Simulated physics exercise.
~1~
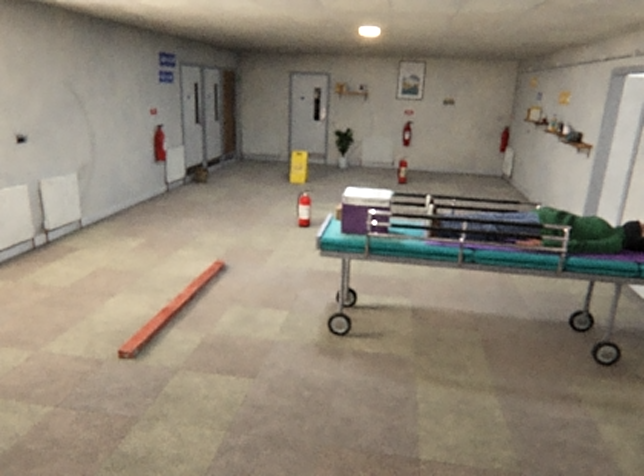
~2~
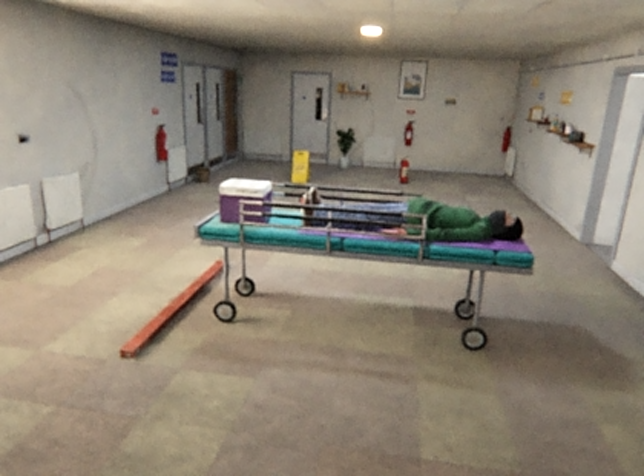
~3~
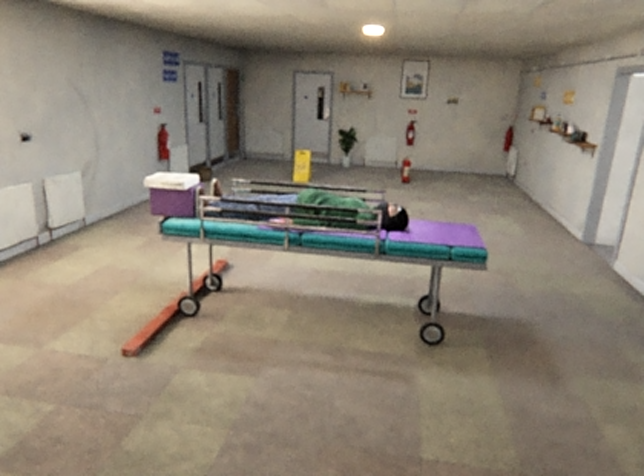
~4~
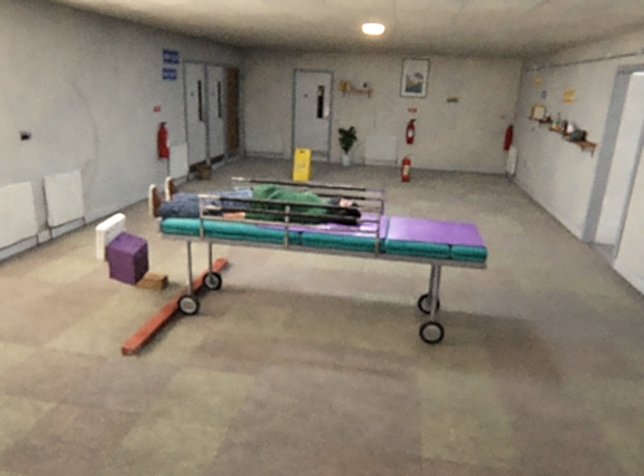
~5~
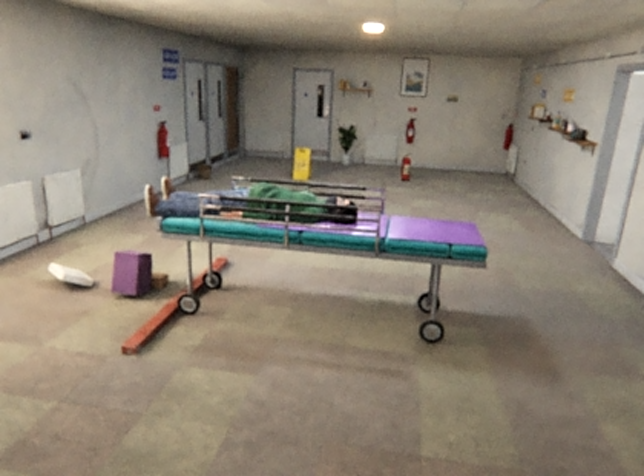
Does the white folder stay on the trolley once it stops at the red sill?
No, the white folder comes off the left end and finishes on the carpet, to the left of the purple holdall.
